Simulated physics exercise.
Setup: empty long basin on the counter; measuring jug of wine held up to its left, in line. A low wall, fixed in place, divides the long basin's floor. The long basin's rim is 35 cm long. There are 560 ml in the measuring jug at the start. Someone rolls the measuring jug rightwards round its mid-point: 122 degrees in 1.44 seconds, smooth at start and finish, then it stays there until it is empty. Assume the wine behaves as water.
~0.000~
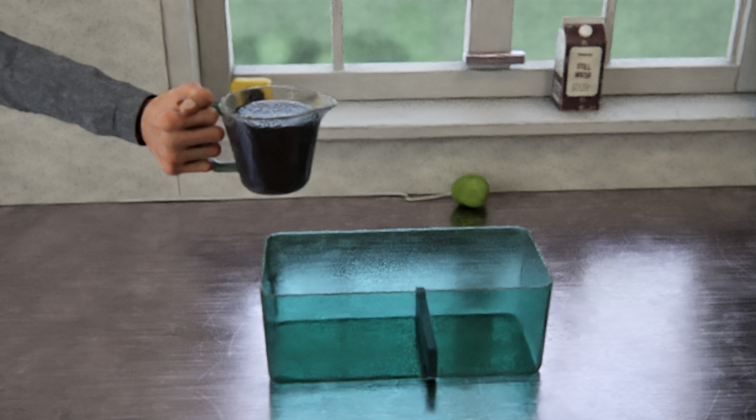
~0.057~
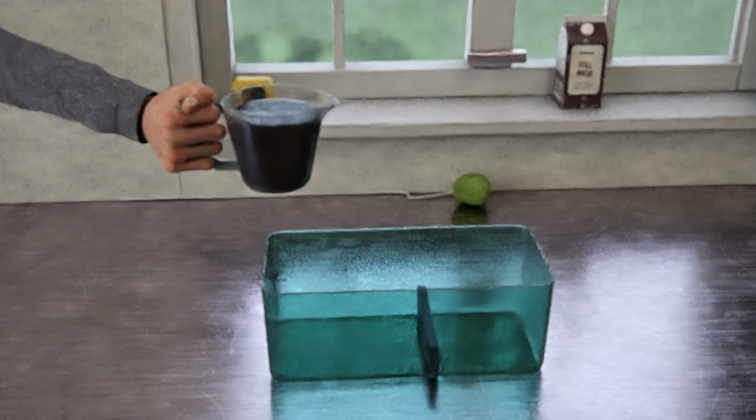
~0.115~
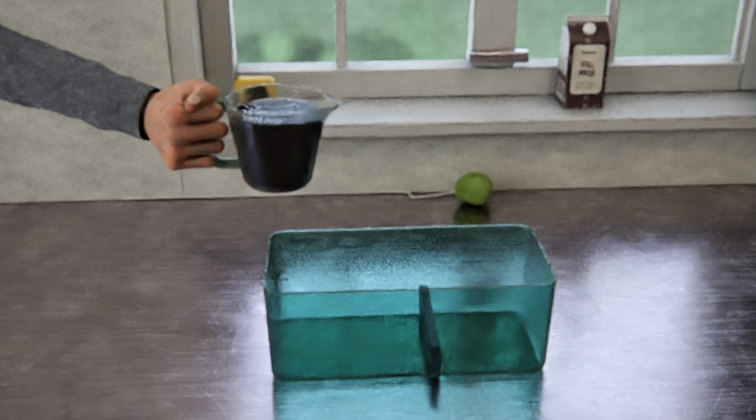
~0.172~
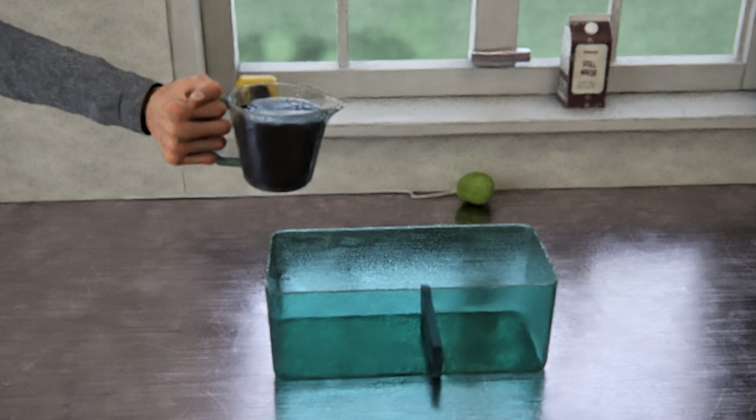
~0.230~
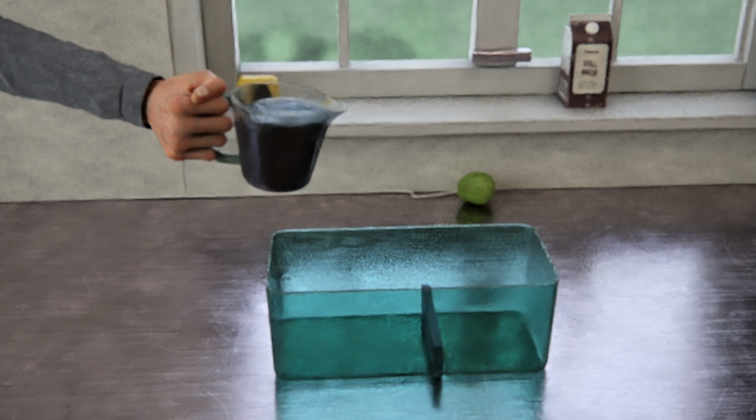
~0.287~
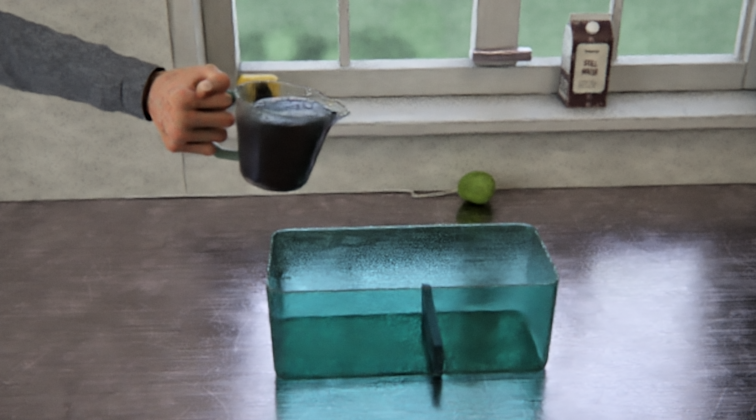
A hand holds a jug of dark liquid above an empty teal basin and slowly tilts it slightly rightwards.
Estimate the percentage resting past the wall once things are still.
I would say roughly 6 percent.
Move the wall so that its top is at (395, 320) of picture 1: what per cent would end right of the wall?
With the wall placed like that, close to 50 per cent.
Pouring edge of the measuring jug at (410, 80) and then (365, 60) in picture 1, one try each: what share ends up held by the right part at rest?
85 then 50 %.
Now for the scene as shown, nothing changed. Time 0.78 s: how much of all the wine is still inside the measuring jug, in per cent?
58 %.
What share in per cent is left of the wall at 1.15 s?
Roughly 84 in a hundred.
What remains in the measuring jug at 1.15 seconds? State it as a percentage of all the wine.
Close to 4 percent of the whole amount.
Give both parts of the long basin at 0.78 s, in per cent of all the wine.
Lab note: Left near 16, right near 0.
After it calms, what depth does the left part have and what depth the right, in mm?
Left roughly 18 mm; right roughly 2 mm.
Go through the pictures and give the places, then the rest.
In the first frame, it leans 0°; its right rim is at (337, 102); the wine meets the walls at (226, 114) and (321, 112); the long basin's rim runs from (263, 264) to (540, 256); the wall's top is at (426, 317).
In the second frame, it leans 0°; its right rim is at (339, 101); the wine meets the walls at (228, 112) and (322, 111).
In the third frame, it leans 2°; its right rim is at (342, 102); the wine meets the walls at (231, 111) and (324, 111).
In the fourth frame, it leans 4°; its right rim is at (345, 104); the wine meets the walls at (234, 111) and (328, 111).
In the fifth frame, it leans 8°; its right rim is at (348, 108); the wine meets the walls at (236, 112) and (332, 111).
In the sixth frame, it leans 12°; its right rim is at (351, 112); the wine meets the walls at (239, 111) and (338, 111).
After 0.78 s the tilt is 69° and 59 per cent is still to pour, 17 is left of the wall and 0 right of it.
After 1.15 s the tilt is 110° and 4 per cent is still to pour, 85 is left of the wall and 3 right of it.
After 1.53 s the tilt is 122° and 0 per cent is still to pour, 92 is left of the wall and 6 right of it.
After 1.94 s the tilt is 122° and 0 per cent is still to pour, 92 is left of the wall and 6 right of it.
In the end 92 per cent lies left of the wall, 6 right of it and 2 outside.
